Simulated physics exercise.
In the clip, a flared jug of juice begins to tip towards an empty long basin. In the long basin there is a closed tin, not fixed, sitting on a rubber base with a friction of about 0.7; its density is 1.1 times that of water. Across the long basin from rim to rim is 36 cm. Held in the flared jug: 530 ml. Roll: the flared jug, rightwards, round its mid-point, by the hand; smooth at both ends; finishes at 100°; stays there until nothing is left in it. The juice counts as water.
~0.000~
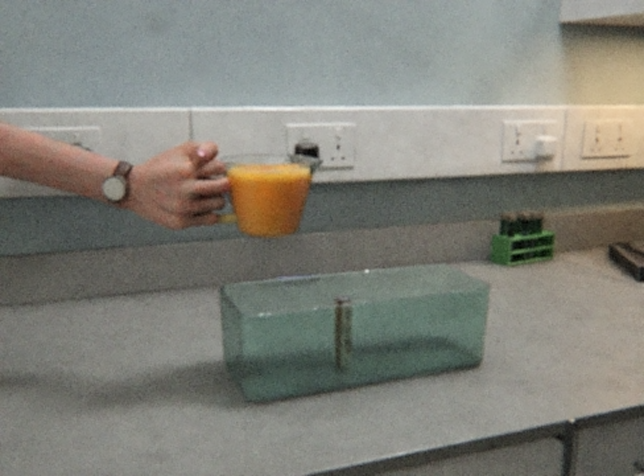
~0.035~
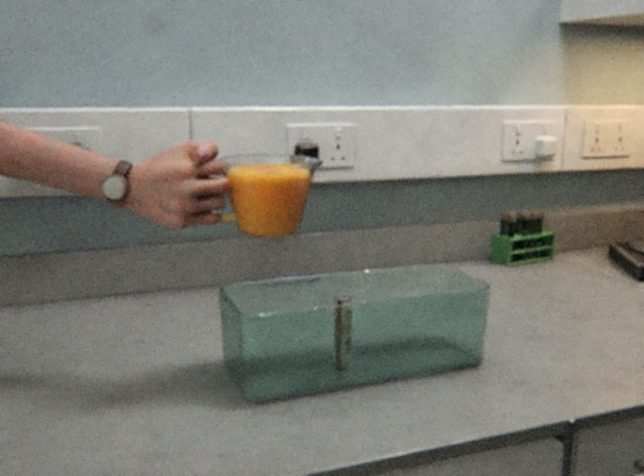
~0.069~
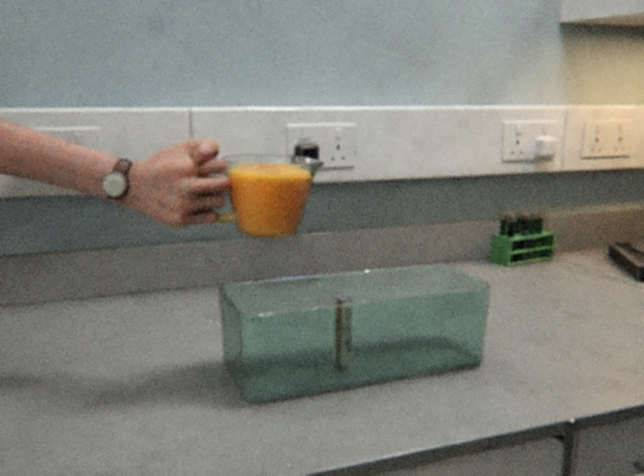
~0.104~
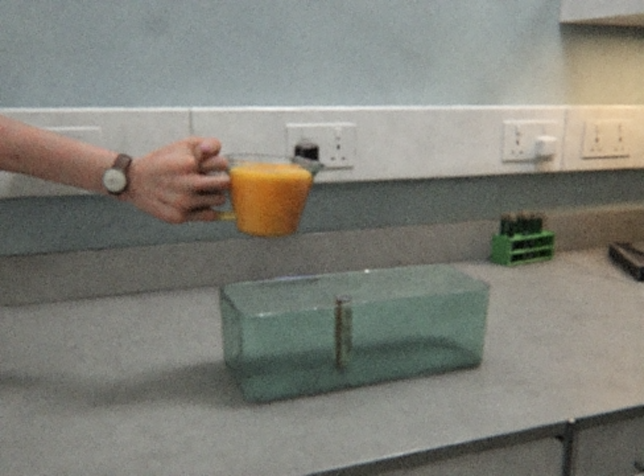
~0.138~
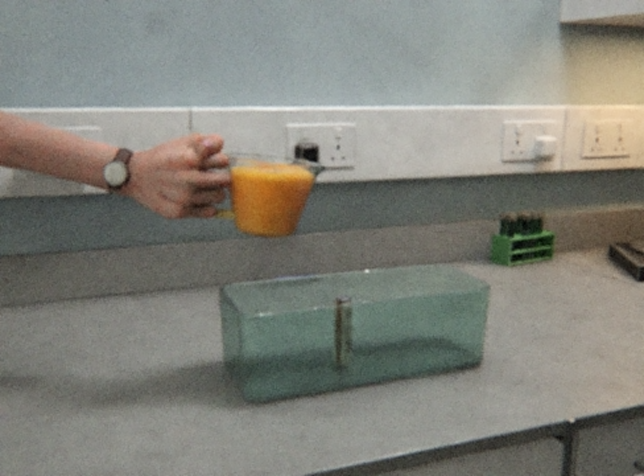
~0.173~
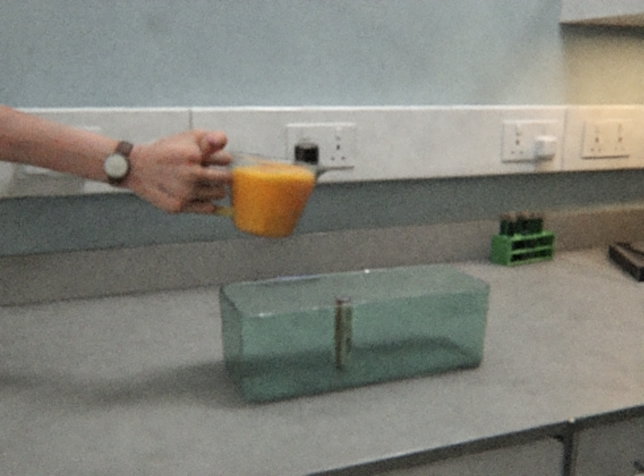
The video shows a hand wearing a wristwatch holding a clear jug of orange juice above a rectangular glass basin with a small upright object inside. The hand keeps the jug nearly still, then tilts it slightly to the right.
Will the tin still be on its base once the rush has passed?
No, it gets tipped over.
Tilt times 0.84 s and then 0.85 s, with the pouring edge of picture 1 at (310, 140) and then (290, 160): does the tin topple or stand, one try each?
Trial 1 - tin tips; trial 2 - tin tips.
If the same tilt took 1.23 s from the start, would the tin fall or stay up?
It stays steady, then.
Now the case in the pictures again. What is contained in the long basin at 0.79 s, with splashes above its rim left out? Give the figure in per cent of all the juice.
Roughly 78 per cent.
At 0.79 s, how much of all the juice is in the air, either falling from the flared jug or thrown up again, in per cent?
I'd put it at about 14 per cent of the liquid.
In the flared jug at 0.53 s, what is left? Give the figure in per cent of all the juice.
Some 62 per cent.
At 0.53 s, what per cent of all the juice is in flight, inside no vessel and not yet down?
Roughly 28 percent.
By 0.53 s the tilt is 68° and 63 per cent is still to pour; the tin stands where it began.
By 0.79 s the tilt is 99° and 9 per cent is still to pour; the tin stands where it began.
By 1.06 s the tilt is 100° and 0 per cent is still to pour; the tin leans 37°.
By 1.35 s the tilt is 100° and 0 per cent is still to pour; the tin lies on its side.
At rest the tin lies on its side.
